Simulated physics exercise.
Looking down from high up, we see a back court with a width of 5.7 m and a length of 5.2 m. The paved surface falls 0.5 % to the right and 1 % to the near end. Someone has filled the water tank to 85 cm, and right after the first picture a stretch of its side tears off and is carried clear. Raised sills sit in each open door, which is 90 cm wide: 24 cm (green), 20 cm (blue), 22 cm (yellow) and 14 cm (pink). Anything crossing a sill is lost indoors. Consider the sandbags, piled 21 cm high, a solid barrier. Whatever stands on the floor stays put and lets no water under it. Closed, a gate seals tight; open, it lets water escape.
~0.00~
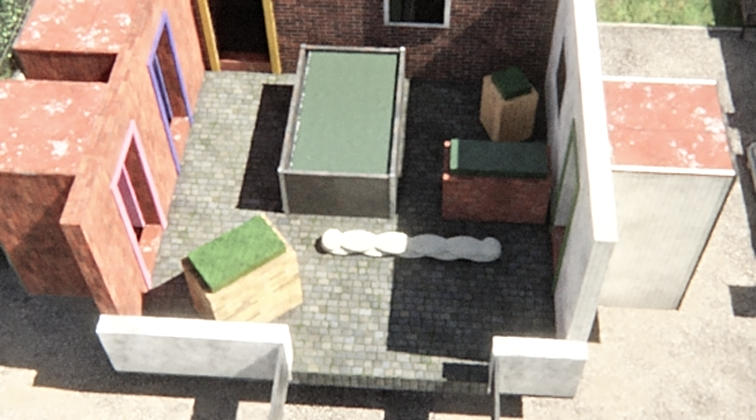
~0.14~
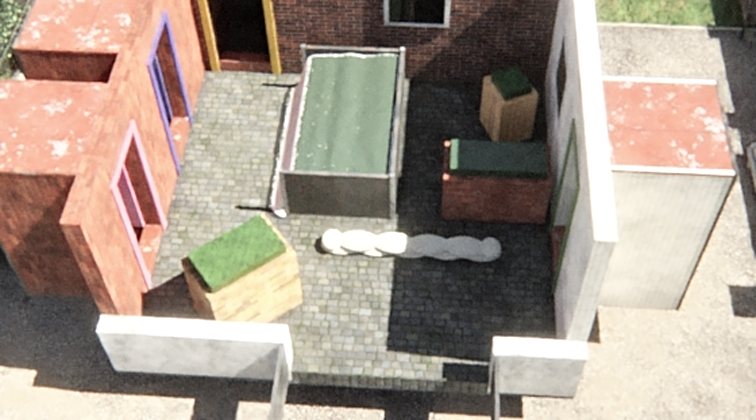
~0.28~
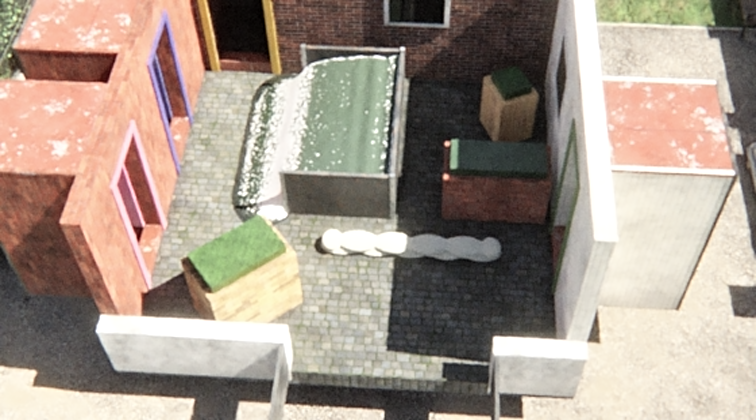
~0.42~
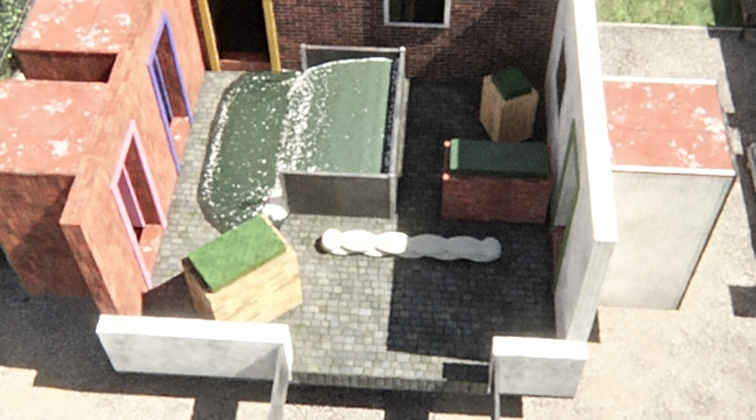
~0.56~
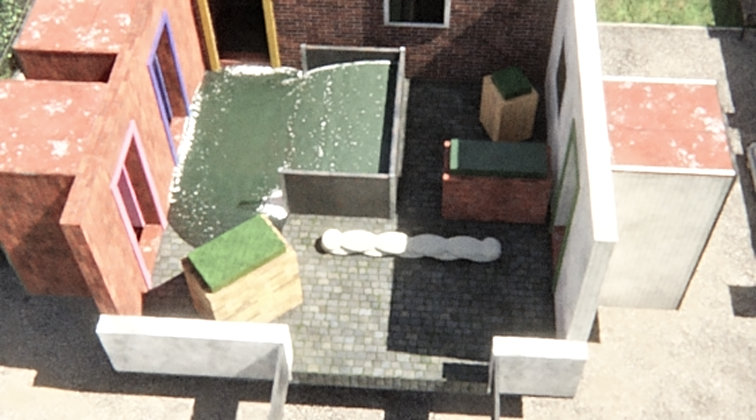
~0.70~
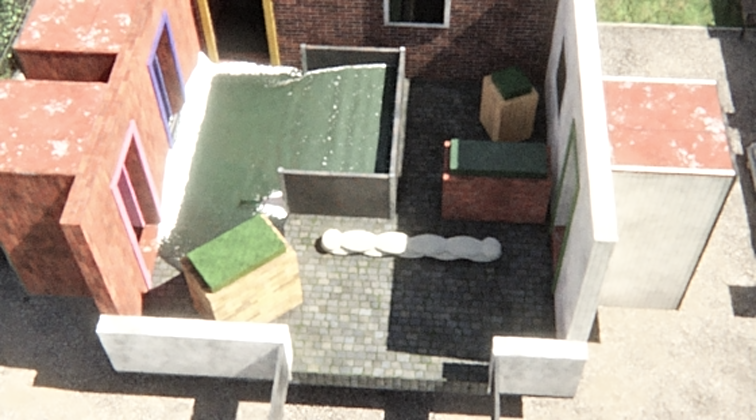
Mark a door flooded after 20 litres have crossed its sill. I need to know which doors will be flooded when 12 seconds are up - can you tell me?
The green door will not let too much through; the blue door will let too much through; the yellow door will let too much through; the pink door will let too much through.
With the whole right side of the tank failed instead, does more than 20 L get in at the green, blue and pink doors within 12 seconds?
Result: Green limit not passed, blue limit not passed, pink limit not passed.
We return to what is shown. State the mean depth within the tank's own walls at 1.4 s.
The average depth is around 30 cm.
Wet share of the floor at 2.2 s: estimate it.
Near 40 per cent is wet.
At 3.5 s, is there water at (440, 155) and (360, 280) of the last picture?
I'd say spared, then drenched.
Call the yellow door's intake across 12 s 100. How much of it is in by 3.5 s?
That works out near 95%.
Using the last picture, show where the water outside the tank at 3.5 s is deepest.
In the final picture, near (201, 349).
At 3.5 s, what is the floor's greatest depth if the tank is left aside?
Around 46 centimetres.
After 1.4 s water covers 35 % of the floor and is deepest (56 cm) near (189, 135); green door not reached, blue door 55 cm at the sill, 178 L in, yellow door 38 cm at the sill, 14 L in, pink door 22 cm at the sill, 7 L in.
After 2.2 s water covers 40 % of the floor and is deepest (54 cm) near (214, 350); green door not reached, blue door 37 cm at the sill, 336 L in, yellow door 32 cm at the sill, 72 L in, pink door 19 cm at the sill, 25 L in.
After 3.5 s water covers 55 % of the floor and is deepest (46 cm) near (201, 349); green door not reached, blue door 17 cm at the sill, 378 L in, yellow door 18 cm at the sill, 94 L in, pink door 28 cm at the sill, 42 L in.
After 7.0 s water covers 90 % of the floor and is deepest (24 cm) near (199, 94); green door 11 cm at the sill, 0 L in, blue door 14 cm at the sill, 379 L in, yellow door 21 cm at the sill, 96 L in, pink door 14 cm at the sill, 149 L in.
After 12.0 s water covers 95 % of the floor and is deepest (18 cm) near (134, 345); green door 7 cm at the sill, 0 L in, blue door 13 cm at the sill, 379 L in, yellow door 9 cm at the sill, 97 L in, pink door 16 cm at the sill, 152 L in.
